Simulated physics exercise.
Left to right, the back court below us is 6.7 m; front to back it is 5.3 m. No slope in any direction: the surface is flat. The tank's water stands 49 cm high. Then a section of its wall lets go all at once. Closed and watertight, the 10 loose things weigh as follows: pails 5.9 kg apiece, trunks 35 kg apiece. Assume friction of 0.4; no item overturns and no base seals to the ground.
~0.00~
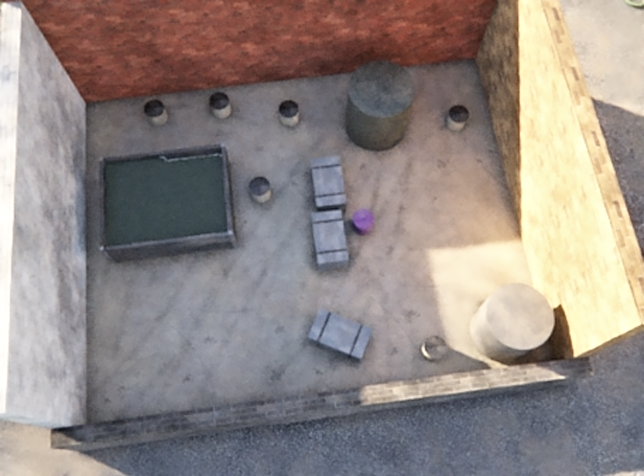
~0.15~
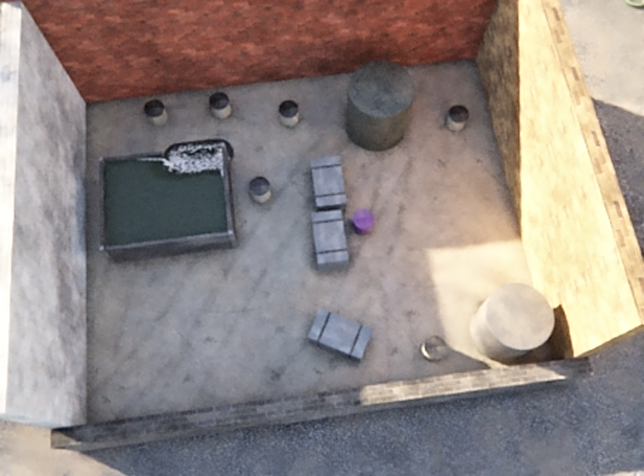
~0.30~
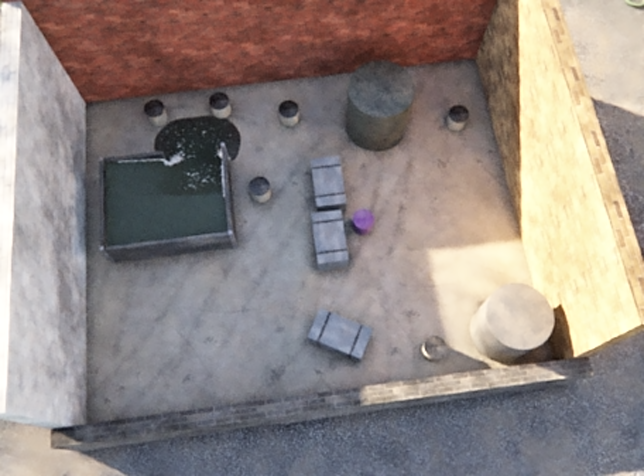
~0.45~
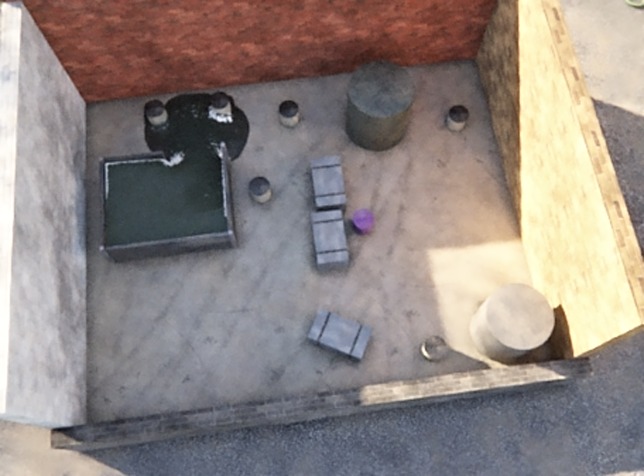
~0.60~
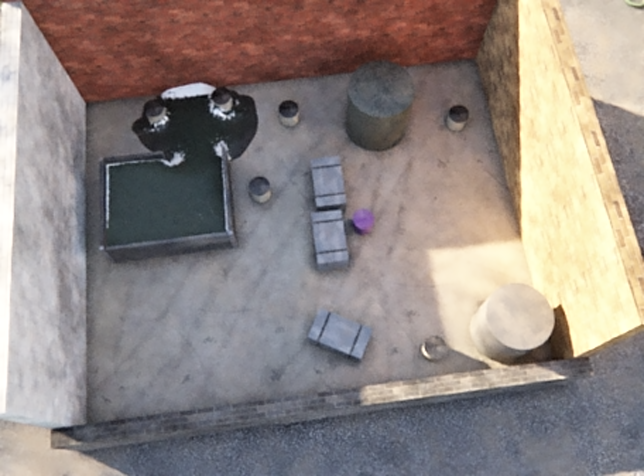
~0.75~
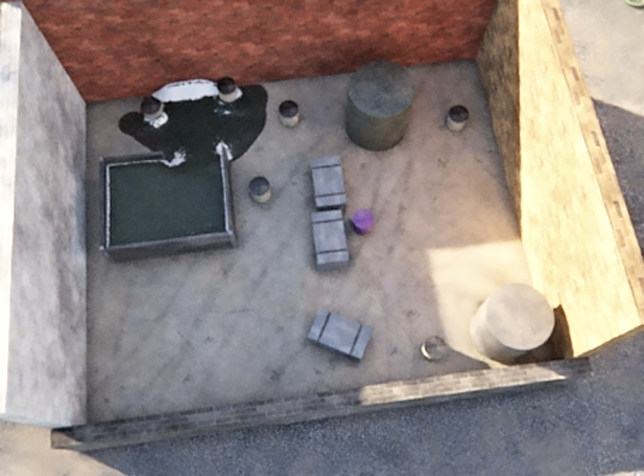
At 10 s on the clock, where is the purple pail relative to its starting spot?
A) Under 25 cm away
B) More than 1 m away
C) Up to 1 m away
A, under 25 cm away.
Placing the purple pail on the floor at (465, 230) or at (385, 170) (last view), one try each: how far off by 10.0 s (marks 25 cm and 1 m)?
From the first place it is barely disturbed; from the second it is barely disturbed.
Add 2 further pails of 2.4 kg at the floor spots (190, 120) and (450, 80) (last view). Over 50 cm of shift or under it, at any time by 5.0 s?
Respectively: Outside the limit and outside the limit.
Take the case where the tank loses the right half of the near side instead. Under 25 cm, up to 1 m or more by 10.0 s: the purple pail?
Note: Purple pail unmoved.
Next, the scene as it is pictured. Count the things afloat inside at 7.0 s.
Then: 0.
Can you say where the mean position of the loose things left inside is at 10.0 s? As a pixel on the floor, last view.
The centre sits near (329, 235).
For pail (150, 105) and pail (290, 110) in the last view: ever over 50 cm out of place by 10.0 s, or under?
Taking them in order: Exceeded and exceeded.
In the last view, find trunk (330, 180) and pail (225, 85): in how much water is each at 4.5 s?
Depth approx. 2 cm / 5 cm.
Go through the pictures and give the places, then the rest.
The purple pail at (363, 219), on the bottom; 2.5 m2 under water; 0 of 10 have shifted, in the first frame.
The purple pail at (363, 219) rests on the ground; water covers 2.9 m2; 0 of 10 have shifted, in the second frame.
The purple pail at (363, 219) rests on the ground; 3.5 m2 under water; 0 of 10 have shifted, in the third frame.
The purple pail at (363, 219) rests on the ground; water covers 4.1 m2; 0 of 10 have shifted, in the fourth frame.
The purple pail at (363, 219) rests on the ground; water covers 4.5 m2; 1 of 10 have shifted, in the fifth frame.
The purple pail at (363, 219), on the bottom; 5.0 m2 under water; 2 of 10 have shifted, in the sixth frame.
After 2.0 s the purple pail is near (363, 219), 0.0 m from its start, aground; 0 afloat.
After 4.5 s the purple pail is near (363, 219), 0.0 m from its start, aground; 0 afloat.
After 7.0 s the purple pail is near (363, 219), 0.0 m from its start, aground; 0 afloat.
After 10.0 s the purple pail is near (363, 219), 0.0 m from its start, aground; 0 afloat.
